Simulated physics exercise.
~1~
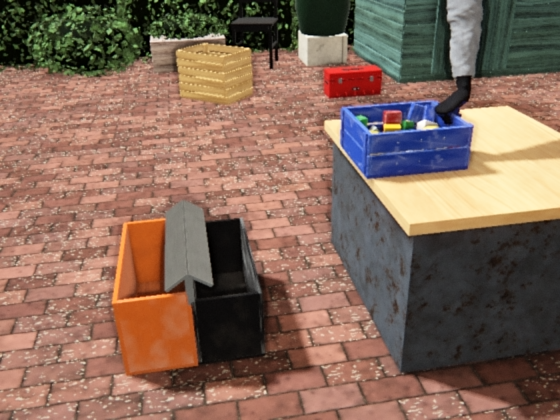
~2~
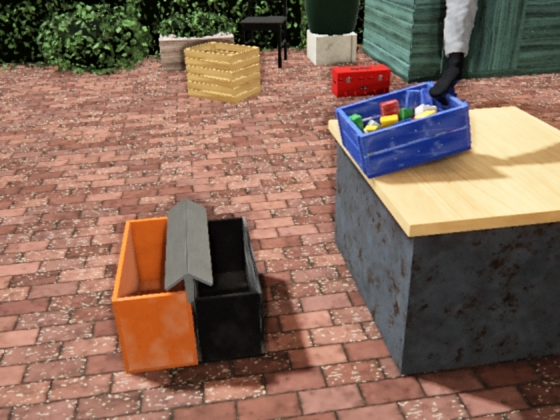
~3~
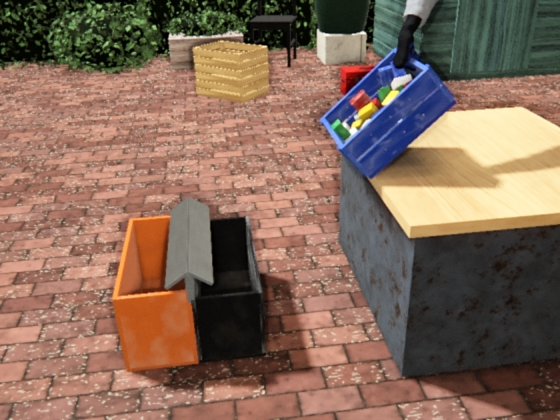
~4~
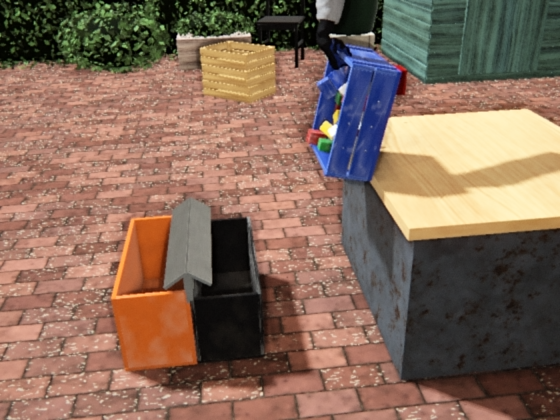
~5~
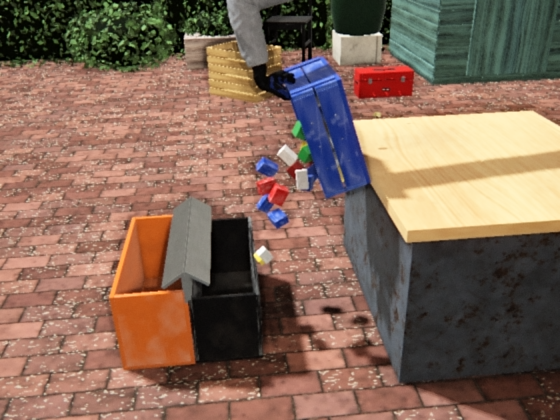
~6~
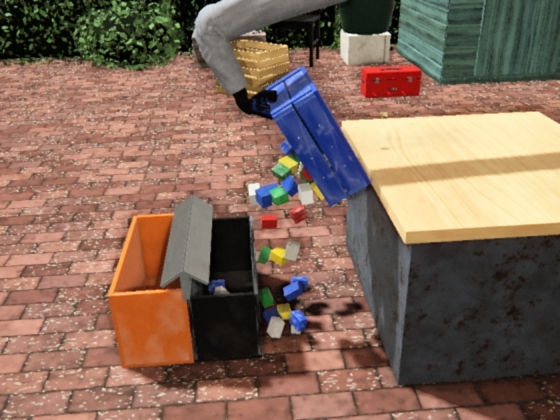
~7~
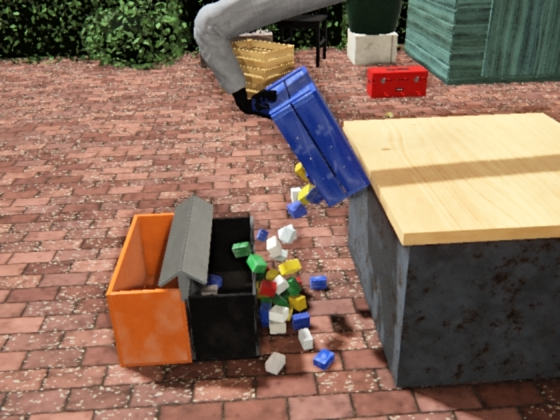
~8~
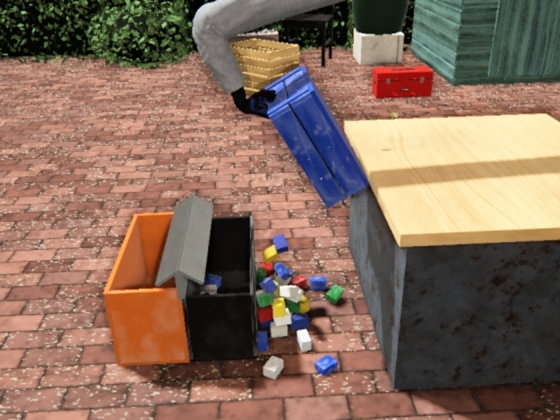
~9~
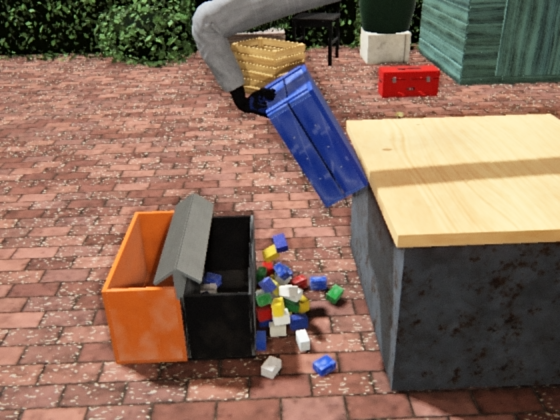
In the video, a dark-gloved hand on a grey-sleeved arm tips a blue box of colourful toy bricks over a bench edge toward adjoining black and orange bins; some bricks land in the black bin, but most end up heaped on the brick paving beside it.
